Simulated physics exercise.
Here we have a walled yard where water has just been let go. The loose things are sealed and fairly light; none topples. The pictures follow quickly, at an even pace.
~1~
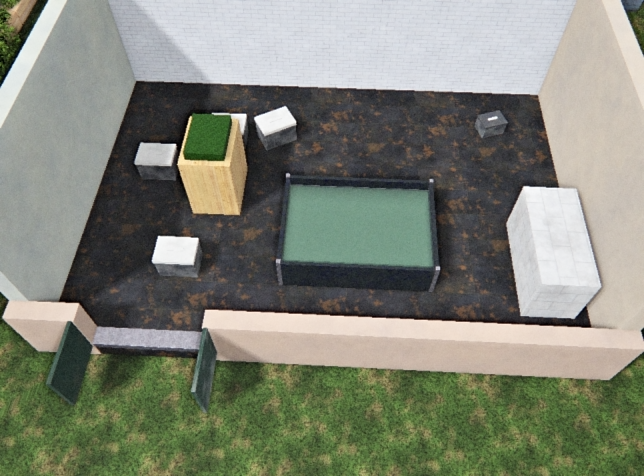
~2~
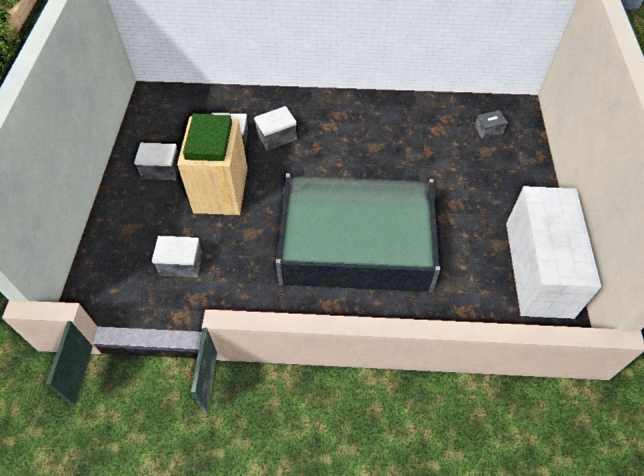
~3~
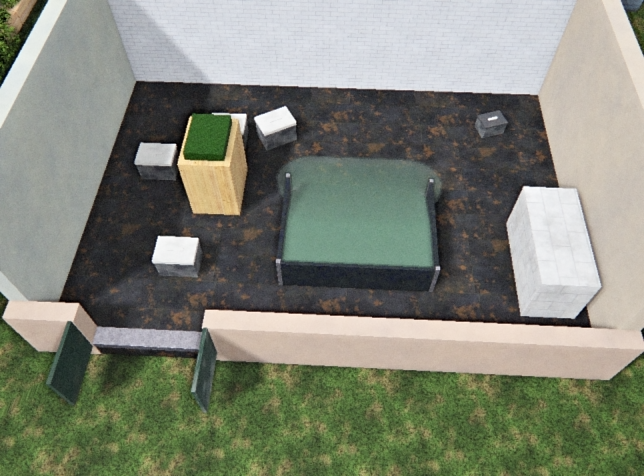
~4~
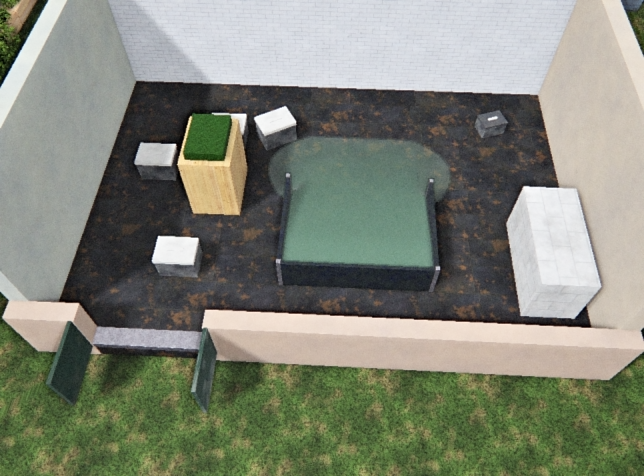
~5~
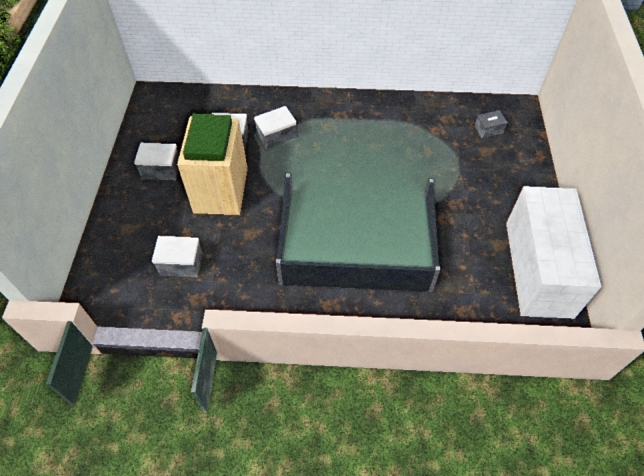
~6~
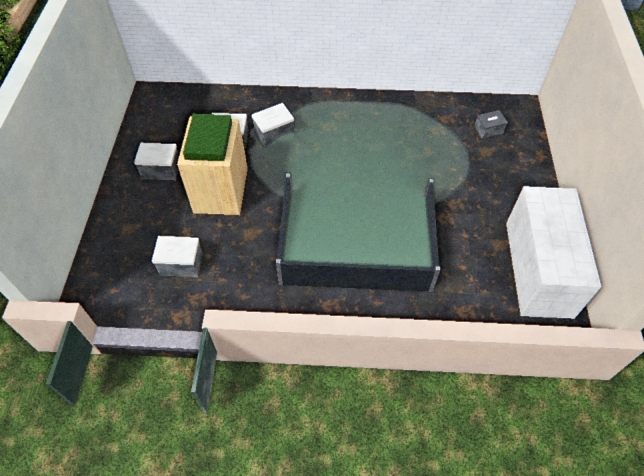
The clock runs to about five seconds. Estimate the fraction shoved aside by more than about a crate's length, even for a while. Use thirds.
It is two thirds or above.
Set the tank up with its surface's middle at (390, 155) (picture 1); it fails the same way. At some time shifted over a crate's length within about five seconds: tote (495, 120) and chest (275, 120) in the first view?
As listed: That far or more, yes.
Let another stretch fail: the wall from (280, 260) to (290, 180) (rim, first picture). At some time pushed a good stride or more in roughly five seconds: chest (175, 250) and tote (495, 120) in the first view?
One after the other: Shifted that much, not that far.
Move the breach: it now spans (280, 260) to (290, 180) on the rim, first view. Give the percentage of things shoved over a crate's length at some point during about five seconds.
About 80 per cent.
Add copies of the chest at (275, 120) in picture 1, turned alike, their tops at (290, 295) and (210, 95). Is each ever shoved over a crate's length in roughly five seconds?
One after the other: Less than that, pushed that far.
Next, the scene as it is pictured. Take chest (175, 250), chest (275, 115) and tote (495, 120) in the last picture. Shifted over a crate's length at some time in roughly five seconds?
In that order: Not that far, that far or more, yes.
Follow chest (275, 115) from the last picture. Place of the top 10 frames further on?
Roughly at (206, 79).
A moment on, 1 of 5 are well off their spots; 0 afloat.
Next, 1 of 5 are well off their spots; 0 afloat.
Later, 3 of 5 are well off their spots; 3 afloat.
In the end, 4 of 5 are well off their spots, and 4 have been at some point; 3 afloat.
